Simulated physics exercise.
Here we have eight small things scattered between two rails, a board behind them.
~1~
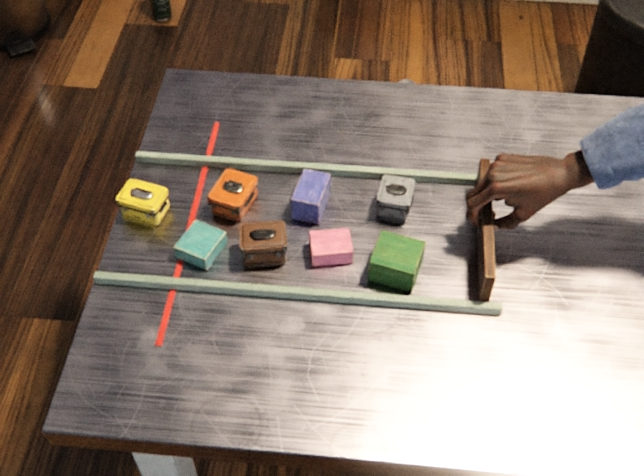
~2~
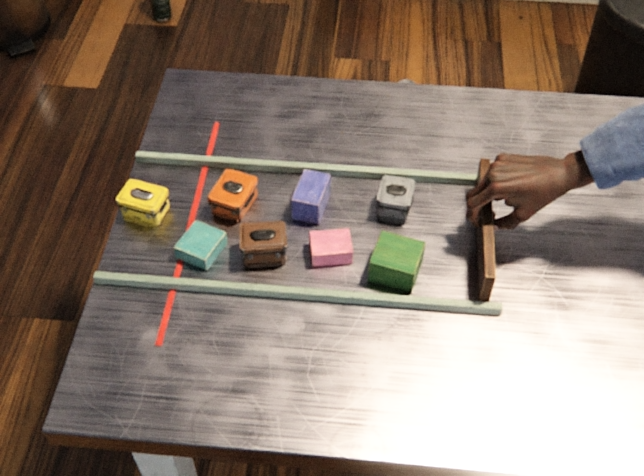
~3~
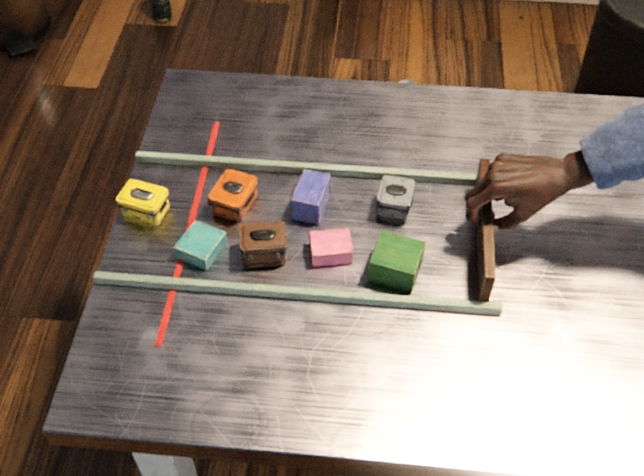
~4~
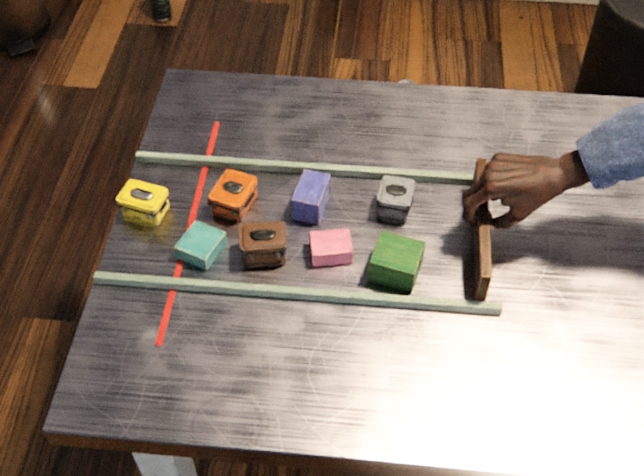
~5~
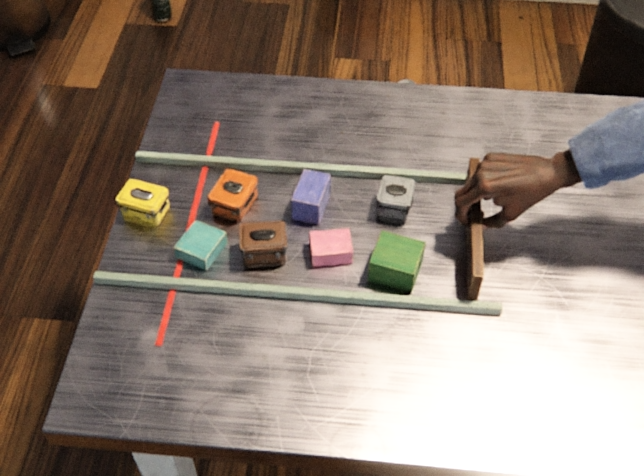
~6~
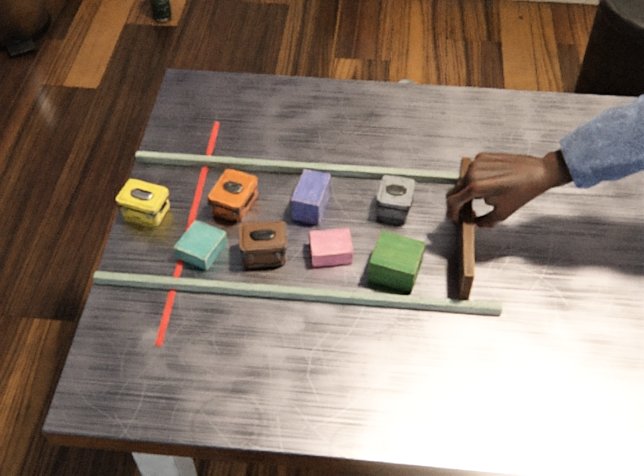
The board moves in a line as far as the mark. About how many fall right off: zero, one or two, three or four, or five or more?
The number that fall off is three or four.
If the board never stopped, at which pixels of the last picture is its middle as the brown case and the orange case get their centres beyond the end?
Near (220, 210) and (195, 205).
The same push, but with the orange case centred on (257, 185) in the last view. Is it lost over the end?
From there it falls.
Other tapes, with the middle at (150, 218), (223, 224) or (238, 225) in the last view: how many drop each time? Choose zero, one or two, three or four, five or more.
For each place: At least five; either one or two; just one or two.
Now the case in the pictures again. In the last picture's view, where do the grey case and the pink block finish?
First (181, 185), then (122, 229).
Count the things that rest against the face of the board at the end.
In contact: 2.
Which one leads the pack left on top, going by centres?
The pink block.
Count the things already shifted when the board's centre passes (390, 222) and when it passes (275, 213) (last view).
At the one place 3, at the other 7.
Early on, none off yet; yellow case at rest near (144, 203); turquoise block moving near (192, 245); orange case at rest near (234, 196).
Finally, the number that fall off is three or four; lost, brown case, orange case, turquoise block and yellow case.
